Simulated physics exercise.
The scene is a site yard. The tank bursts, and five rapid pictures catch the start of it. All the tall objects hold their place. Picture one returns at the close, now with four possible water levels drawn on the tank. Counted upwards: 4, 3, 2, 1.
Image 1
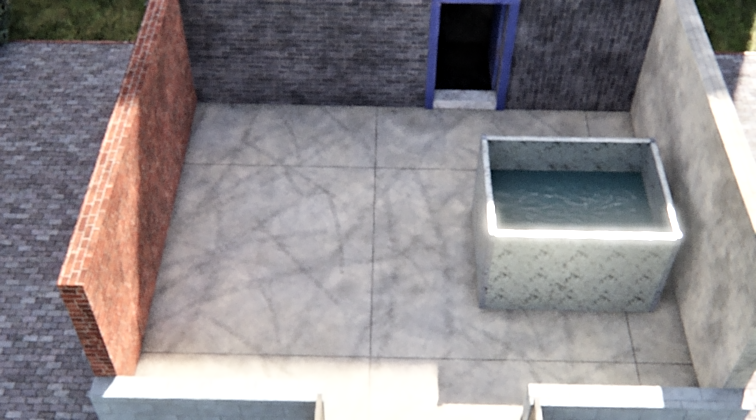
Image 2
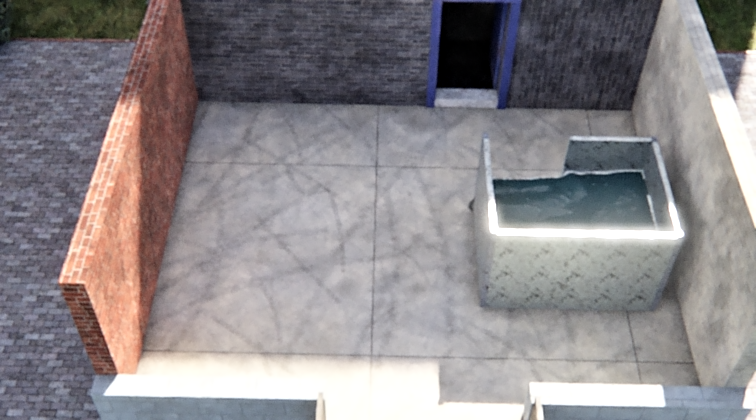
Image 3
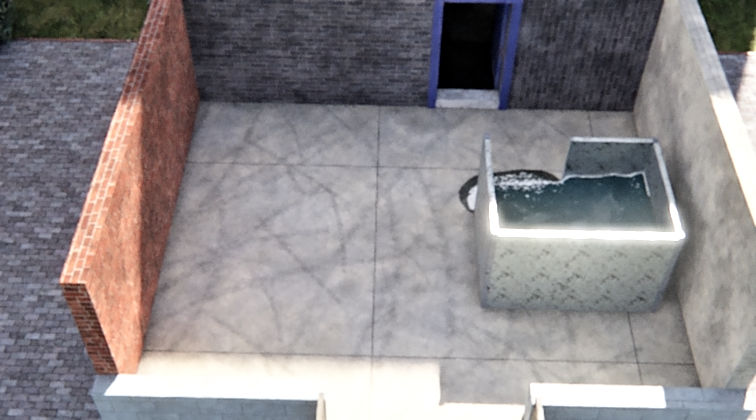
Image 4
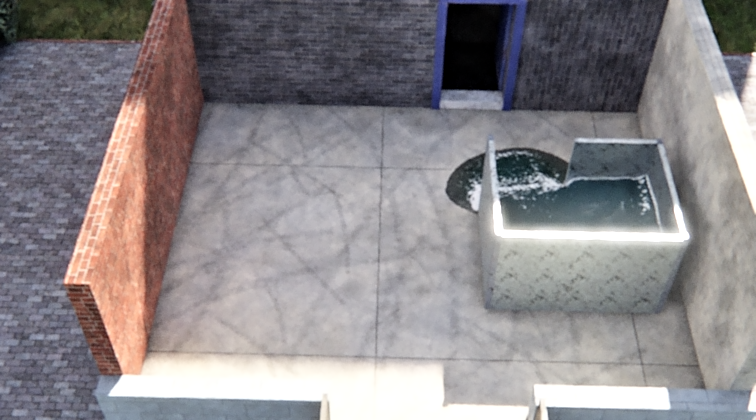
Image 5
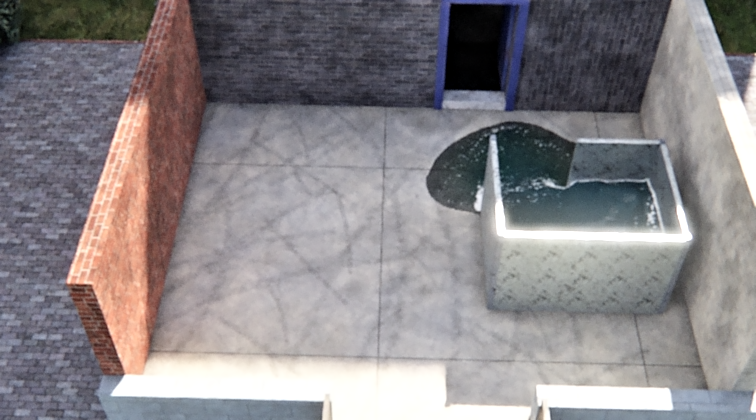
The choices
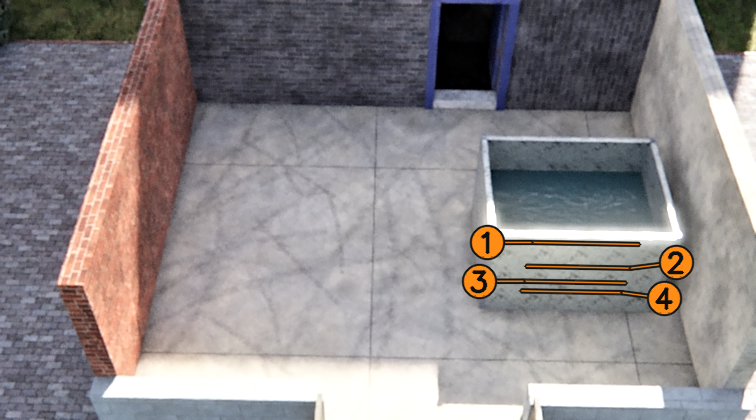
In this clip, a walled yard holds a tank of still water near a blue doorway; a section of the tank's back wall disappears, and water pours through the gap, spreading in a dark, widening pool behind and left of it.
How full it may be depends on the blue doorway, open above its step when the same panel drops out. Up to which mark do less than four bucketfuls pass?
That is mark 4.
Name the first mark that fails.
3.
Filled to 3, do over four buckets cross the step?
Yes, it does.
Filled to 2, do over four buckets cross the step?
Yes, that goes wrong.
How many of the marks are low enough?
One of the four.
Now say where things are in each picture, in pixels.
Water in the tank at rest, its middle at (570, 214); foot of the blue doorway at (464, 108); open gate at (427, 380), in the first picture.
Water covers 1 % of the ground, its front hidden from here, in the second picture.
Water covers 3 % of the ground, its front hidden from here, in the third picture.
In the fourth picture, 6 % of the ground under water, visible out to (457, 178).
In the fifth picture, 11 % of the ground under water, visible out to (454, 149).
In orange, 1 at (585, 243); 2 at (578, 267); 3 at (574, 282); 4 at (571, 291); from the bottom up 4, 3, 2, 1.
With 1, dozens of bucketfuls pour in.
With 2, dozens of bucketfuls pour in.
With 3, about 9 bucketfuls get in.
With 4, a bucket or two gets in.
